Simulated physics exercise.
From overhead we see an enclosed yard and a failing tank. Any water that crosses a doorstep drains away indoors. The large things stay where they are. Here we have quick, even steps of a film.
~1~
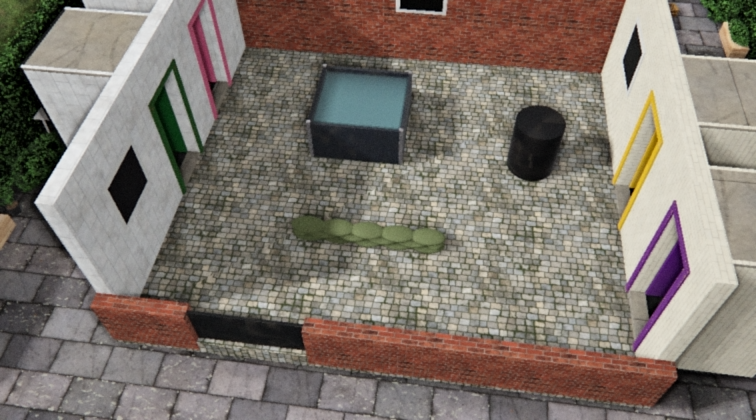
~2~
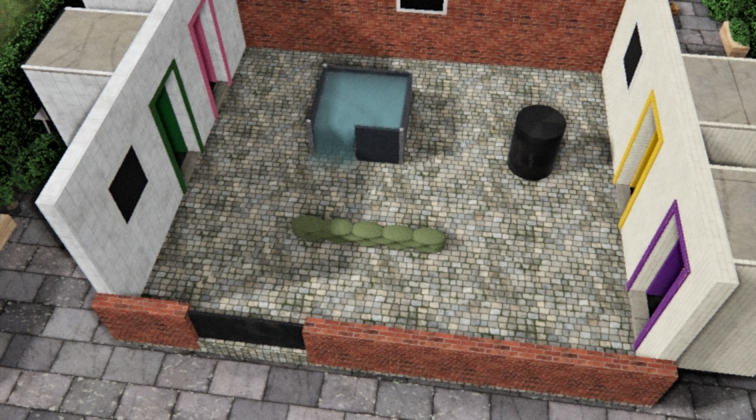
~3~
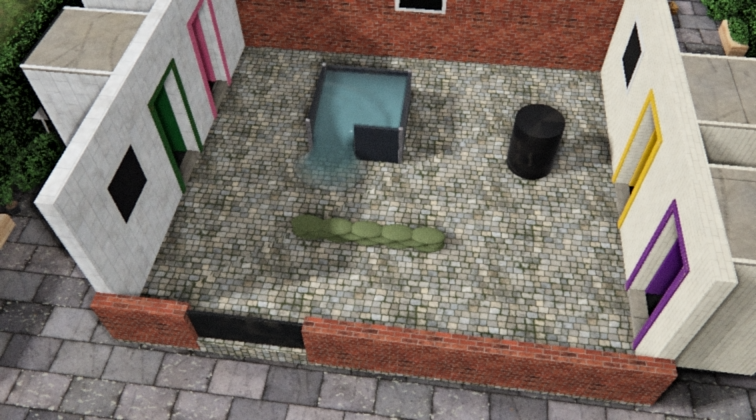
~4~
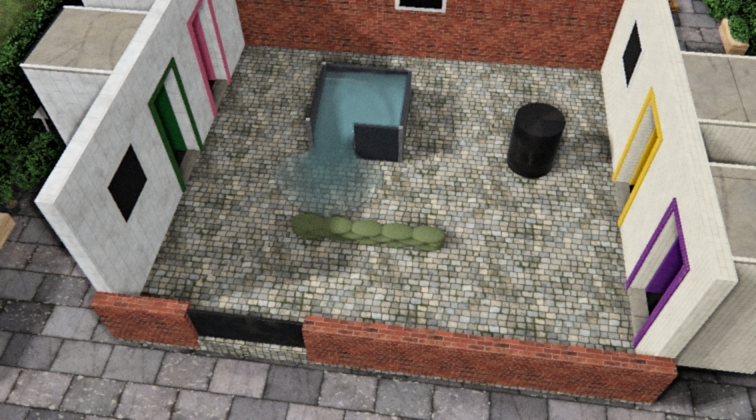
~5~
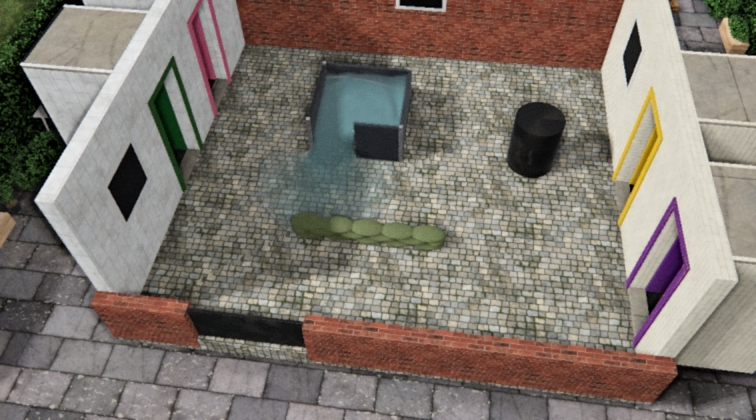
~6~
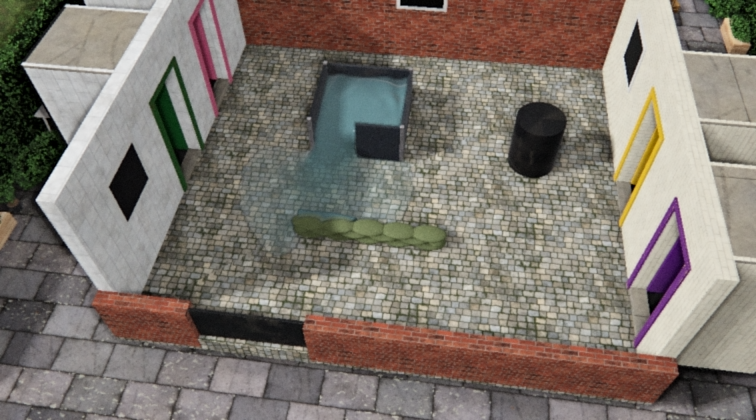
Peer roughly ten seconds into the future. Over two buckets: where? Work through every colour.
Pink door no, yellow door yes, purple door no, green door no.
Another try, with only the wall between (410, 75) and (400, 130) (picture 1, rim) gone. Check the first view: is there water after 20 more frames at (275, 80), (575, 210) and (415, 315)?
Point by point: Untouched, swamped and untouched.
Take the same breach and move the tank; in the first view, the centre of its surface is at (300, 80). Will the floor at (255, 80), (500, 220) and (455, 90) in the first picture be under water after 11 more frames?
First spot bare, second bare, third bare.
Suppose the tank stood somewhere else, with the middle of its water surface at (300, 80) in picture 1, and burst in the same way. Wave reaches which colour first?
Leading the way is the green door.
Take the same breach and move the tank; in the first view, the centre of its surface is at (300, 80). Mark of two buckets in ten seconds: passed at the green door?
Briefly, green crosses the line.
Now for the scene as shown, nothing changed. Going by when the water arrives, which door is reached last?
My answer: The pink door.
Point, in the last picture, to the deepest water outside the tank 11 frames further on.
My best guess is roughly (133, 317).
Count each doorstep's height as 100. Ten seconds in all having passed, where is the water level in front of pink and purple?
In order: Roughly 20 % and 90 %.
A moment on, water covers 20 % of the floor; the pink door not reached, the yellow door not reached, the purple door not reached, the green door not reached.
Next, water covers 30 % of the floor; the pink door not reached, the yellow door not reached, the purple door not reached, the green door under two buckets in.
Then, water covers 40 % of the floor; the pink door not reached, the yellow door under two buckets in, the purple door wet at the sill, nothing in, the green door under two buckets in.
Later, water covers 70 % of the floor; the pink door wet at the sill, nothing in, the yellow door over two buckets in, the purple door wet at the sill, nothing in, the green door under two buckets in.
In the end, water covers 90 % of the floor; the pink door wet at the sill, nothing in, the yellow door far over two buckets in, the purple door under two buckets in, the green door under two buckets in.
